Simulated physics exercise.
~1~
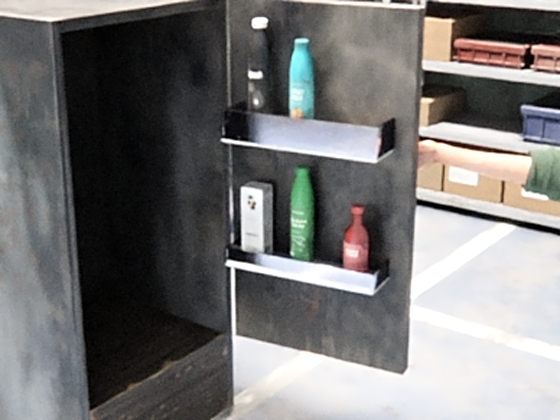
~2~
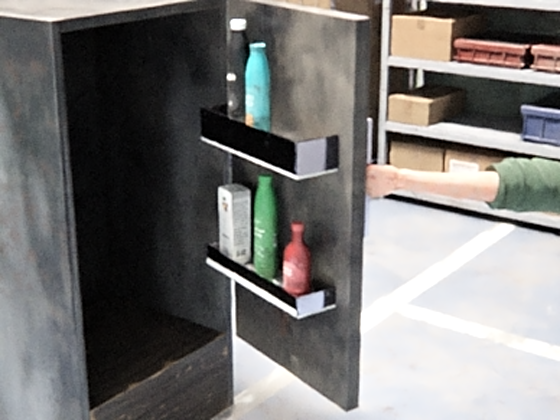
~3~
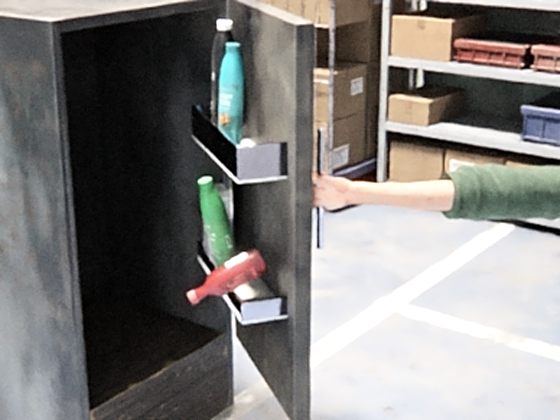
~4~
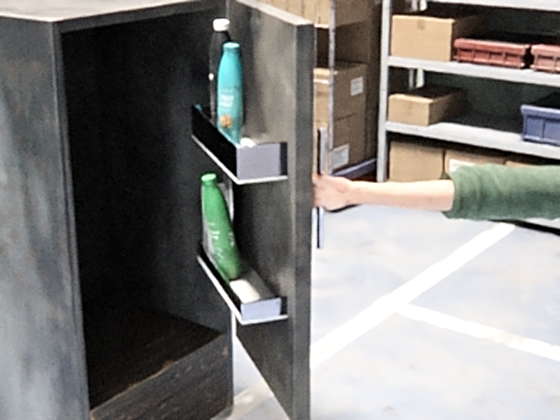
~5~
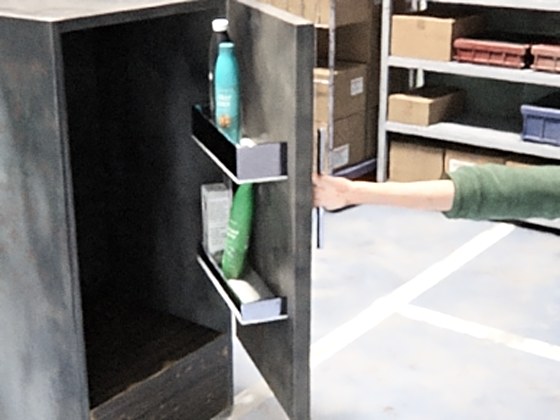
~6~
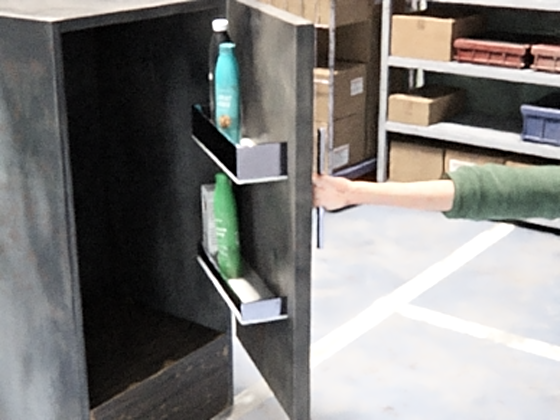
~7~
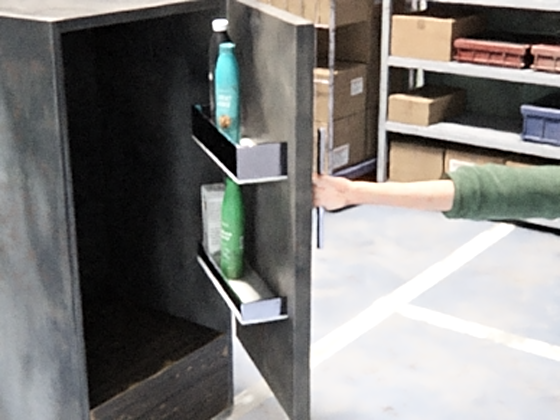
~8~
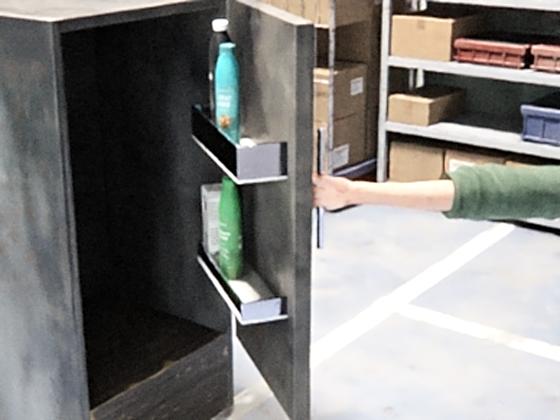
An arm in a green sleeve reaches in from the right to the open door of a dark cabinet, seen from the front in a workshop with shelves of boxes behind. The door's upper rack holds a black bottle and a turquoise one; the lower holds a white carton, a green bottle and a red bottle. The hand swings the door leftward, partway closed, and it stops. The red bottle tips over the rack's end and drops out of sight, while the green bottle leans and rocks. The green bottle settles upright, and the other items remain standing in their racks.
